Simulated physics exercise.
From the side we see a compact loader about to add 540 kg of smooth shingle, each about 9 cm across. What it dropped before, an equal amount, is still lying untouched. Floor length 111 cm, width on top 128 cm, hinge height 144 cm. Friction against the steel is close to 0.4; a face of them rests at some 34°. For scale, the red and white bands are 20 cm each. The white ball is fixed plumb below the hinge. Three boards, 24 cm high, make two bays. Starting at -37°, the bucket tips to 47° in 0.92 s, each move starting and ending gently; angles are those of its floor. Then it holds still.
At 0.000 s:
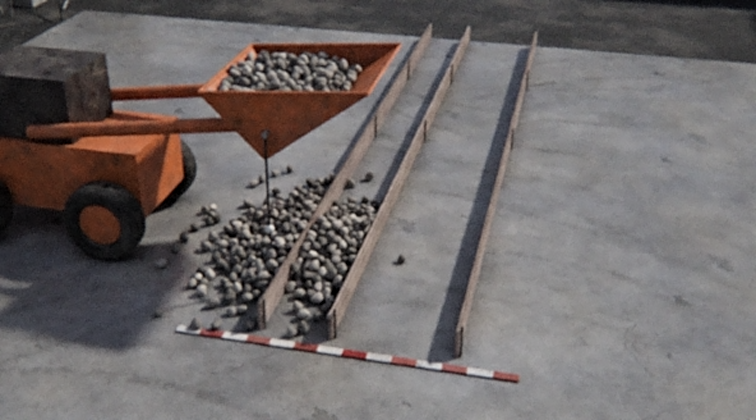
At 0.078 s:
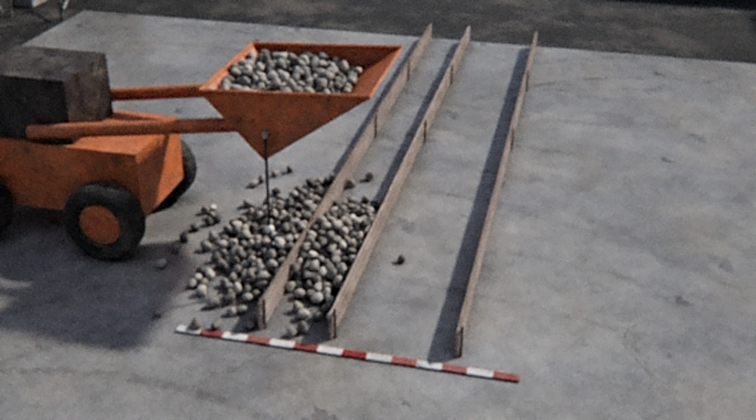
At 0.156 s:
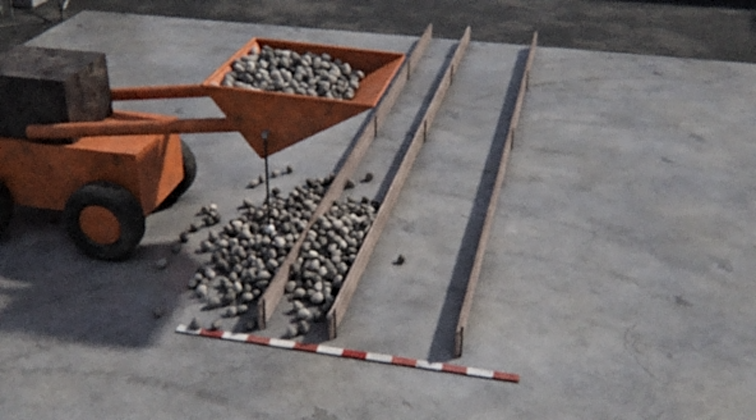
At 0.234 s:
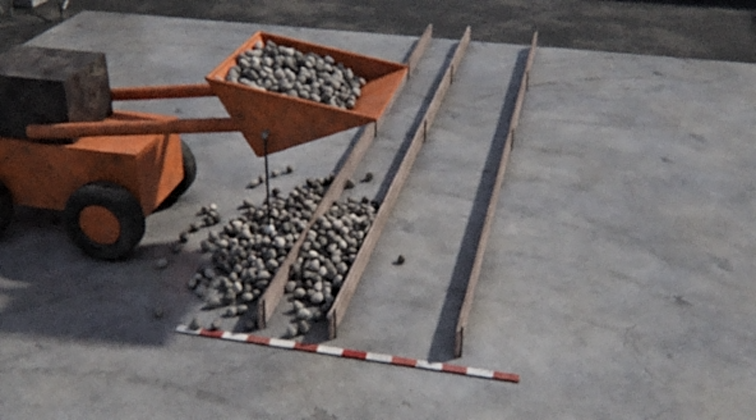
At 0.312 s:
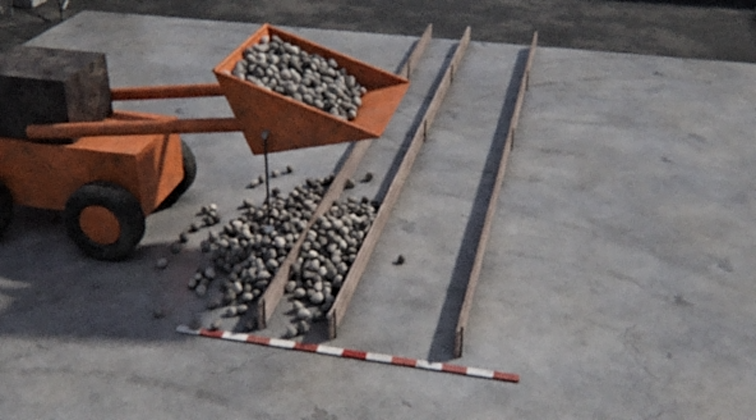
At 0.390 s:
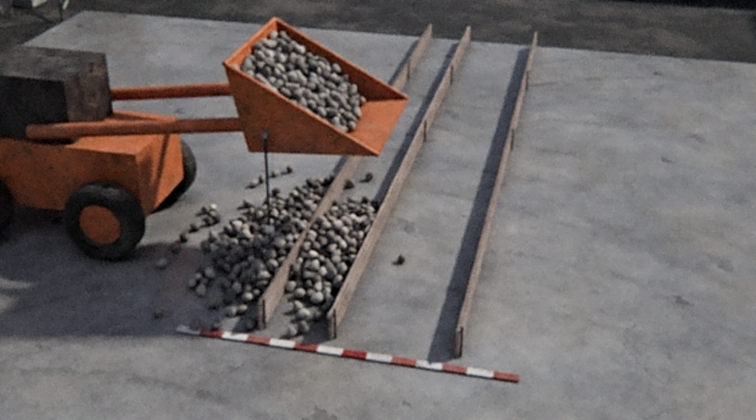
Orange loader tilting its bucket of rounded stones gradually downward to the right, above a still stone pile and three long boards.
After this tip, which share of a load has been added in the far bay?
About 92 per cent.
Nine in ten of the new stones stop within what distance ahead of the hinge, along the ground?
Roughly 160 cm ahead of it.
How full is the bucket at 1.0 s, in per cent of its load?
It holds some 60 per cent.
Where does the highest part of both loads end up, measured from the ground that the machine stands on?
Some 32 cm above that level.
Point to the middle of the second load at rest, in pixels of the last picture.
Their middle is at about (424, 252).
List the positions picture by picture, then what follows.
The bucket is at -37°, its lip at (368, 94); the top of the load is at (290, 66). The earlier load is highest near (299, 223), 26 cm above ground level, 58 % short of the bays, 41 % in the near bay, in the first frame.
Lip at (370, 97), floor tilted -35°, highest stones at (268, 63); the stones move at 0.2 m/s on average, in the second frame.
Lip at (373, 106), floor tilted -31°, highest stones at (268, 60); the stones move at 0.4 m/s on average, in the third frame.
The bucket is at -23°, its lip at (377, 120); the top of the load is at (262, 56); the stones move at 0.5 m/s on average, in the fourth frame.
Lip at (379, 137), floor tilted -15°, highest stones at (266, 50); the stones move at 0.5 m/s on average, in the fifth frame.
Lip at (378, 155), floor tilted -4°, highest stones at (274, 42); the stones move at 0.7 m/s on average, in the sixth frame.
After 0.7 s the floor is at 34°; in per cent of one load, 100 in the bucket, 58 short of the bays, 41 in the near bay; the foremost stones are at (370, 240).
After 1.0 s the floor is at 47°; in per cent of one load, 62 in the bucket, 58 short of the bays, 59 in the near bay, 21 in the far bay; the foremost stones are at (395, 243).
After 1.4 s the floor is at 47°; in per cent of one load, 6 in the bucket, 58 short of the bays, 57 in the near bay, 78 in the far bay; the foremost stones are at (473, 260).
After 4.2 s the floor is at 47°; in per cent of one load, 0 in the bucket, 58 short of the bays, 49 in the near bay, 92 in the far bay; the foremost stones are at (472, 267). Net gain in the far bay, 92.
